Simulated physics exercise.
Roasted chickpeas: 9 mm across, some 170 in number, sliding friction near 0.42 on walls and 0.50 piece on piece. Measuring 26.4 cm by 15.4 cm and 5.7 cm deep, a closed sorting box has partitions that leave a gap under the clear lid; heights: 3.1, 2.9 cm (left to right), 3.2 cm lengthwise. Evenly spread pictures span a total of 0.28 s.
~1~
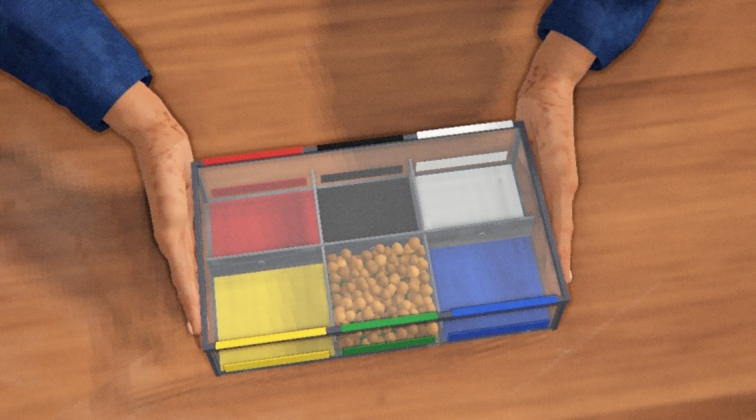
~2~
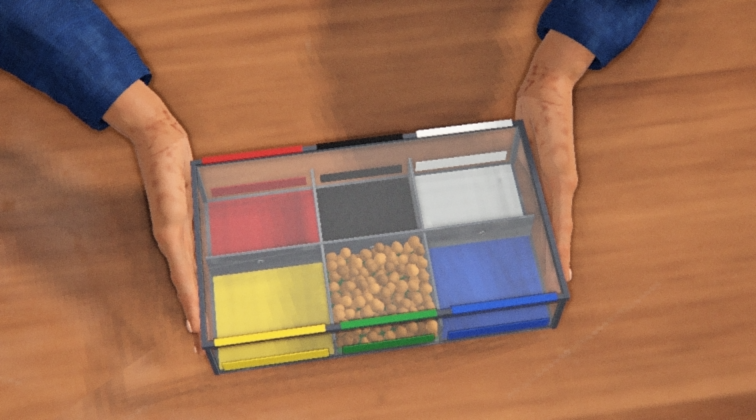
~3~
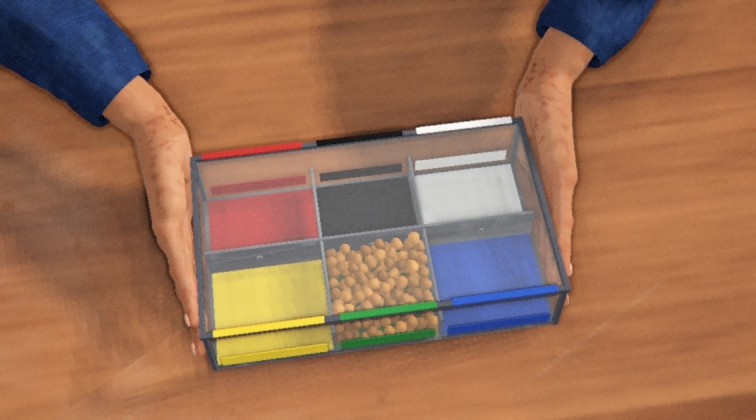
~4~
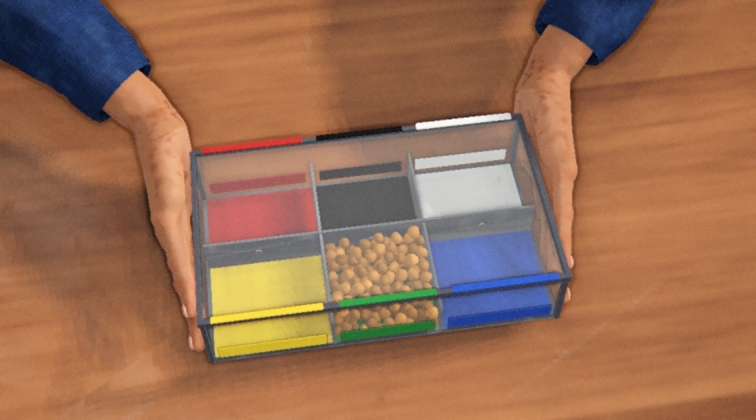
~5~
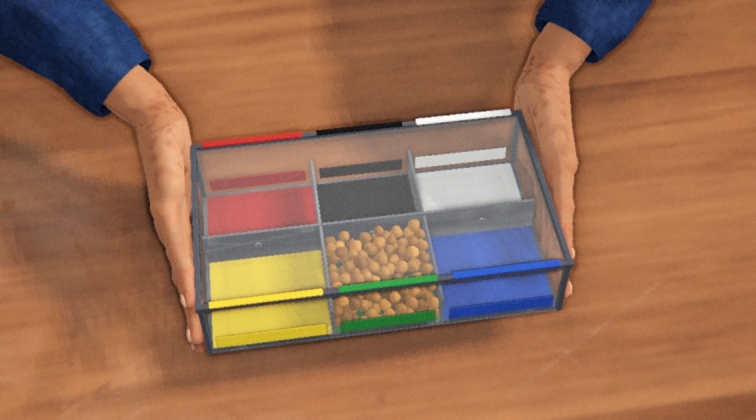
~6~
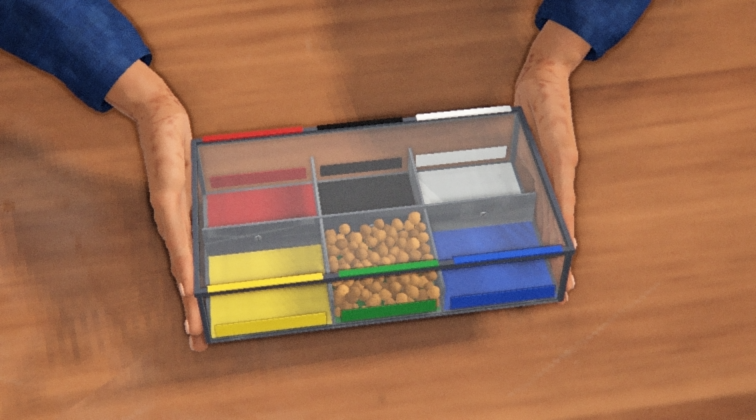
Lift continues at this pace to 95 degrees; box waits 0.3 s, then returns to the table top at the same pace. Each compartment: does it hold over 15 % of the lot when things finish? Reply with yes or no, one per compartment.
Red no, blue no, green yes, yellow no, white yes, black yes.
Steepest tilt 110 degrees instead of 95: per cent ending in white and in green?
In per cent, white 35 and green 0.
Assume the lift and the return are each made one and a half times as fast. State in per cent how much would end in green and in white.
Final share: Green 25 %, white 25 %.
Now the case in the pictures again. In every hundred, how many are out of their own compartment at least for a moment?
That share comes to about 75 per cent.
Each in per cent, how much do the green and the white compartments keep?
Green: 25; white: 25.
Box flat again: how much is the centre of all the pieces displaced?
8.0 cm or thereabouts.
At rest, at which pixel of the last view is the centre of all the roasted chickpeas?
My guess is close to (389, 205).
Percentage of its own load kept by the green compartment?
Something like 30 per cent.
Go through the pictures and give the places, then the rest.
The first picture shows box tilt 0 degrees, front corners at (208, 346) and (563, 297); green 100 %.
The second picture shows box tilt 1 degrees, front corners at (207, 343) and (563, 295).
The third picture shows box tilt 4 degrees, front corners at (205, 335) and (564, 287), lowest corner right back.
The fourth picture shows box tilt 7 degrees, front corners at (203, 321) and (565, 275), lowest corner right back.
The fifth picture shows box tilt 11 degrees, front corners at (201, 307) and (567, 262), lowest corner right back.
The sixth picture shows box tilt 15 degrees, front corners at (200, 291) and (568, 249), lowest corner right back; green 100 %.
Then, 1.38 s after the last picture, tilt 95 degrees; green 40 %, white 15 %, black 45 %.
Then, 2.30 s after the last picture, tilt 48 degrees; green 25 %, white 25 %, black 45 %.
Then, 3.21 s after the last picture, tilt 0 degrees; green 25 %, white 25 %, black 45 %.
In the end, red 0 %, blue 0 %, green 25 %, yellow 0 %, white 25 %, black 45 %.
